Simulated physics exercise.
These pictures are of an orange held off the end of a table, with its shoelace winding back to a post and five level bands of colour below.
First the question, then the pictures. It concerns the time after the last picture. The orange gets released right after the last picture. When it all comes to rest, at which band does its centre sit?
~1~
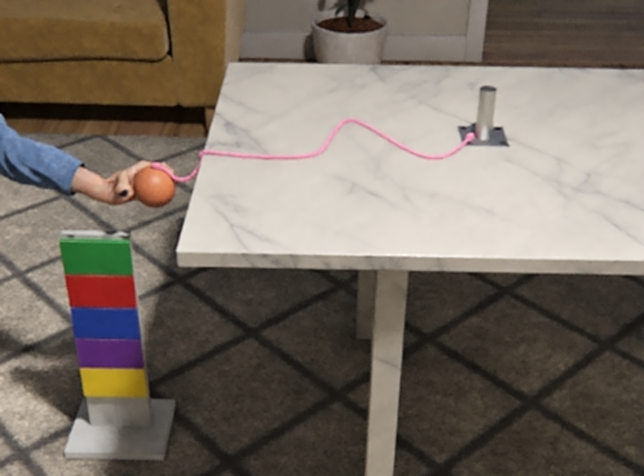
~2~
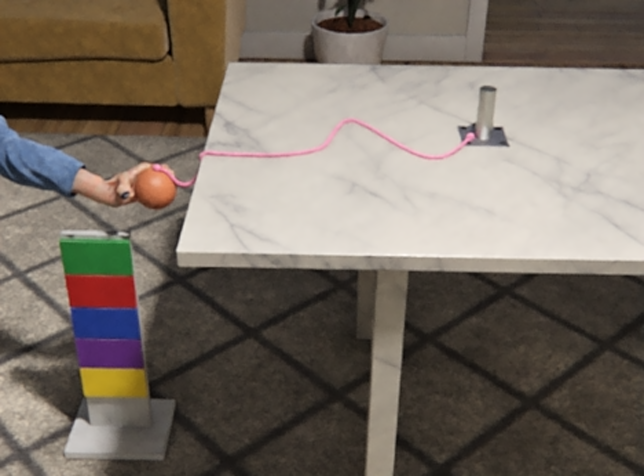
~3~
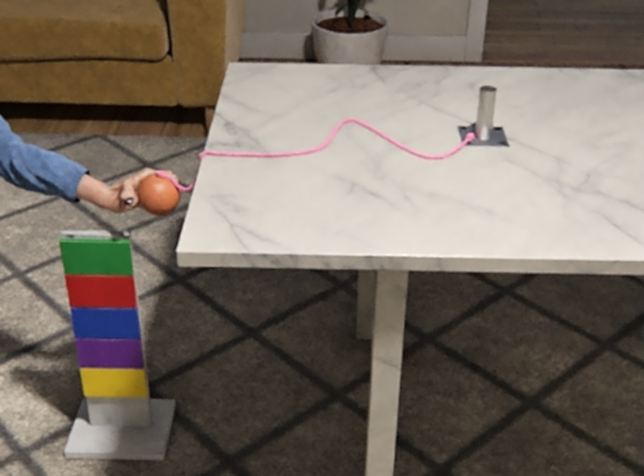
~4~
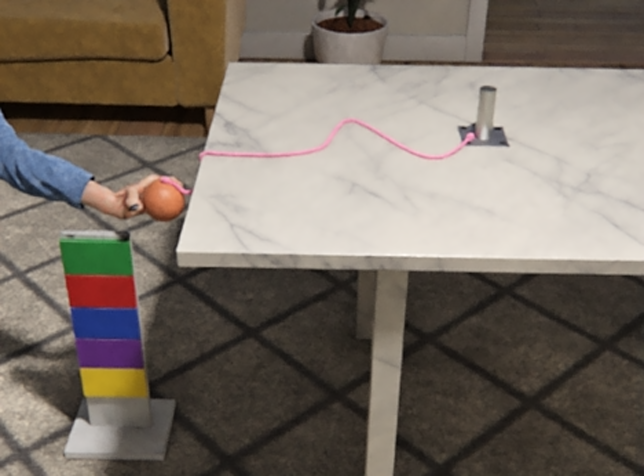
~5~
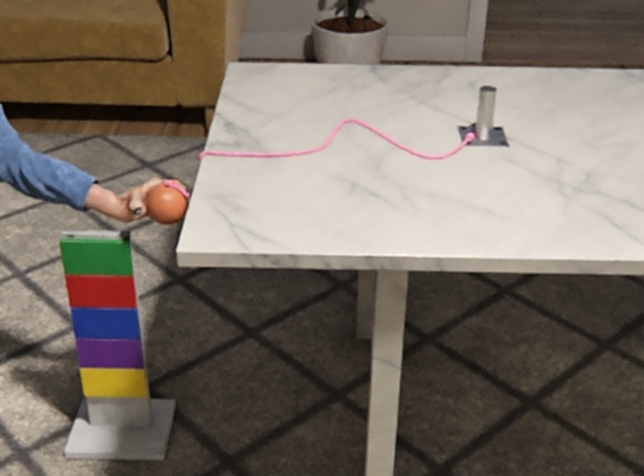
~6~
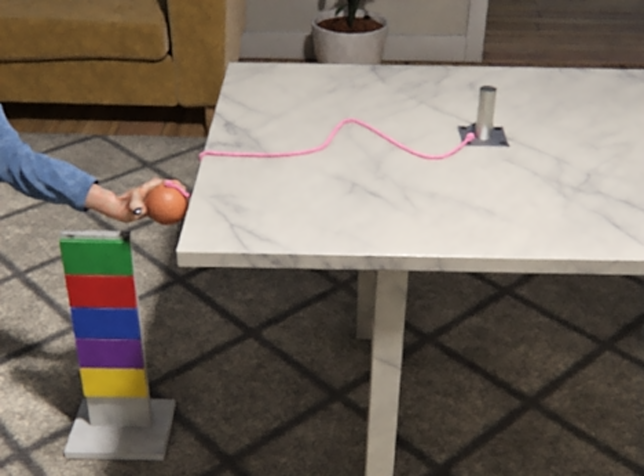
At blue.
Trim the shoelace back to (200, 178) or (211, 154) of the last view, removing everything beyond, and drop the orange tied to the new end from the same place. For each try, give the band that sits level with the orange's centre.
One after the other: Red; green.
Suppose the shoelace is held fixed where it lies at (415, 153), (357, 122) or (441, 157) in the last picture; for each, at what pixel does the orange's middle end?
It comes to rest around (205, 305), (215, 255) and (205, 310) respectively.
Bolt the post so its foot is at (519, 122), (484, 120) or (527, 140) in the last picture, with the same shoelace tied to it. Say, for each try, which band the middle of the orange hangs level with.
The first case gives red, the second blue and the third red.
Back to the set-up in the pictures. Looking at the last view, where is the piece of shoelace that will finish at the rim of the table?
The piece you want is at about (315, 150).
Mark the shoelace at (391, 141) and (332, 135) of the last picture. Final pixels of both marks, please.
Final positions are (349, 134) and (245, 132), in that order.
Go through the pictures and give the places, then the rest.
The first picture shows orange (154, 187); green (96, 259); red (101, 292); blue (105, 324); purple (110, 355); yellow (114, 384).
The second picture shows orange (155, 188); shoelace through (453, 152) (391, 141) (340, 125) (297, 154) (216, 154).
The third picture shows orange (159, 194).
The fourth picture shows orange (163, 200); shoelace through (453, 152) (391, 141) (340, 125) (297, 154) (216, 154).
The fifth picture shows orange (167, 204).
The sixth picture shows orange (167, 204); shoelace through (453, 152) (391, 141) (340, 125) (297, 154) (216, 154).
Early on, orange near (232, 284); level with red.
Midway, orange near (218, 305); level with blue.
Finally, orange near (214, 307); level with blue. The blue one.
